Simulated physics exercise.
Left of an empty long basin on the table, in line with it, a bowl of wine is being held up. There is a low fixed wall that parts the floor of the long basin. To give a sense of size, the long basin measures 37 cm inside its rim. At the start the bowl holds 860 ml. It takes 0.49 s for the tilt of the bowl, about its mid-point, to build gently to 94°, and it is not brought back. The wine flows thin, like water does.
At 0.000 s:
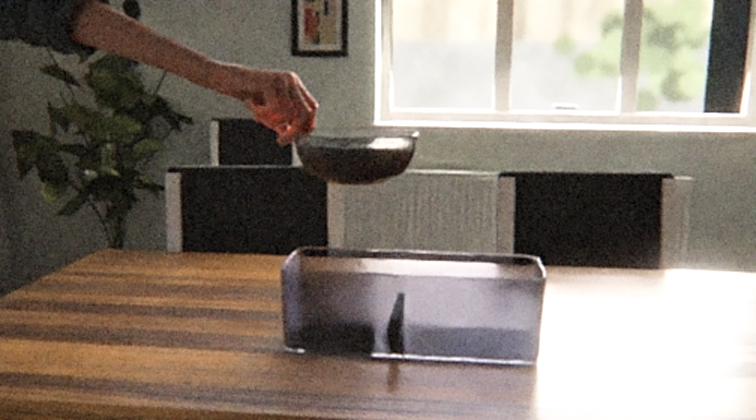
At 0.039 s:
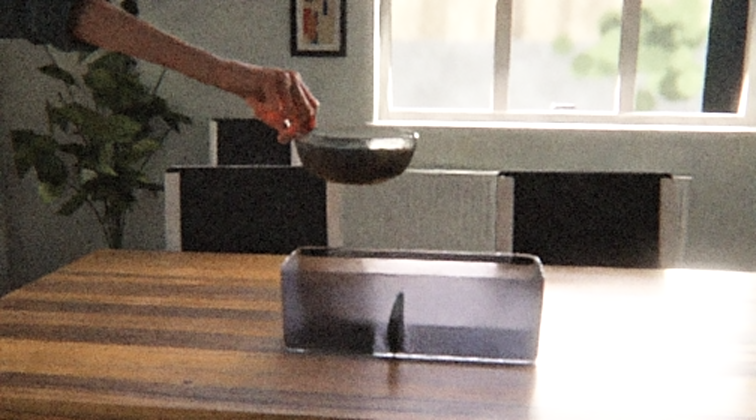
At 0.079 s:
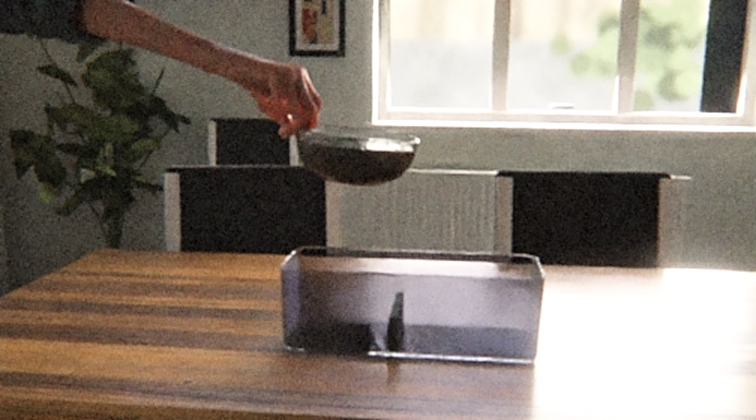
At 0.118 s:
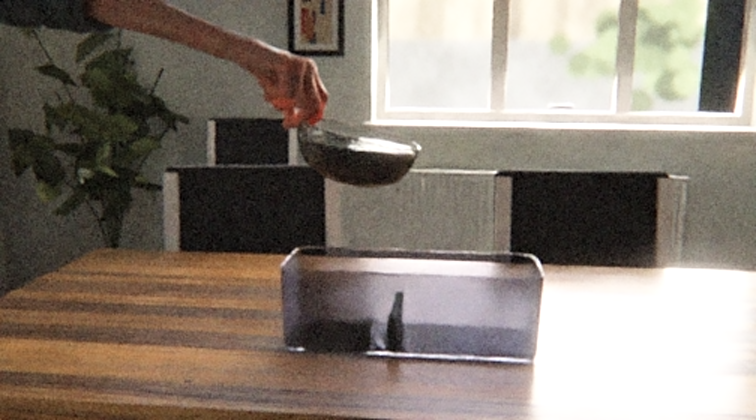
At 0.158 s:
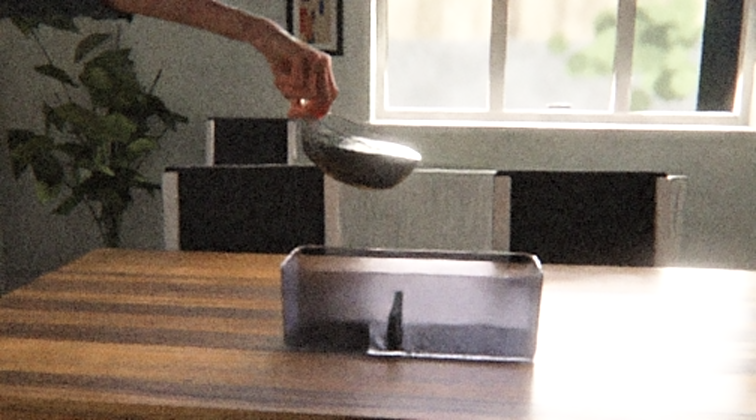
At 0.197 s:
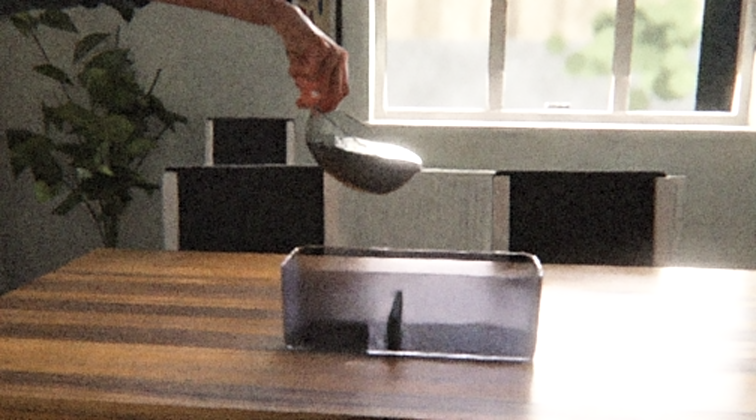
The clip shows a hand holding a glass bowl of liquid above a long, clear basin on a wooden table; the bowl stays nearly level at first, then tilts steadily to the right as the hand lifts its left side.
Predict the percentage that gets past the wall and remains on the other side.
The other side holds about 81 % in the end.
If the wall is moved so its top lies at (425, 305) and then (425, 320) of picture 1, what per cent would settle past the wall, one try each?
Result: 60 per cent, then 50 per cent.
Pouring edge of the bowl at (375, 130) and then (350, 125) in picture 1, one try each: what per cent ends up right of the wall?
60 and 30 %.
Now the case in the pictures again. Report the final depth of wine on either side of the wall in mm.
Left roughly 4 mm; right roughly 28 mm.
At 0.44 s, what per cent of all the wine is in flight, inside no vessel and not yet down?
Around 56 in a hundred.
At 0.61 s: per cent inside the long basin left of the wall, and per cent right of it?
Left roughly 5, right roughly 78.
After 0.44 s the tilt is 91° and 12 per cent is still to pour, 0 is left of the wall and 32 right of it.
After 0.61 s the tilt is 94° and 1 per cent is still to pour, 5 is left of the wall and 78 right of it.
After 0.79 s the tilt is 94° and 0 per cent is still to pour, 8 is left of the wall and 77 right of it.
After 0.99 s the tilt is 94° and 0 per cent is still to pour, 10 is left of the wall and 82 right of it.
In the end 11 per cent lies left of the wall, 81 right of it and 8 outside.
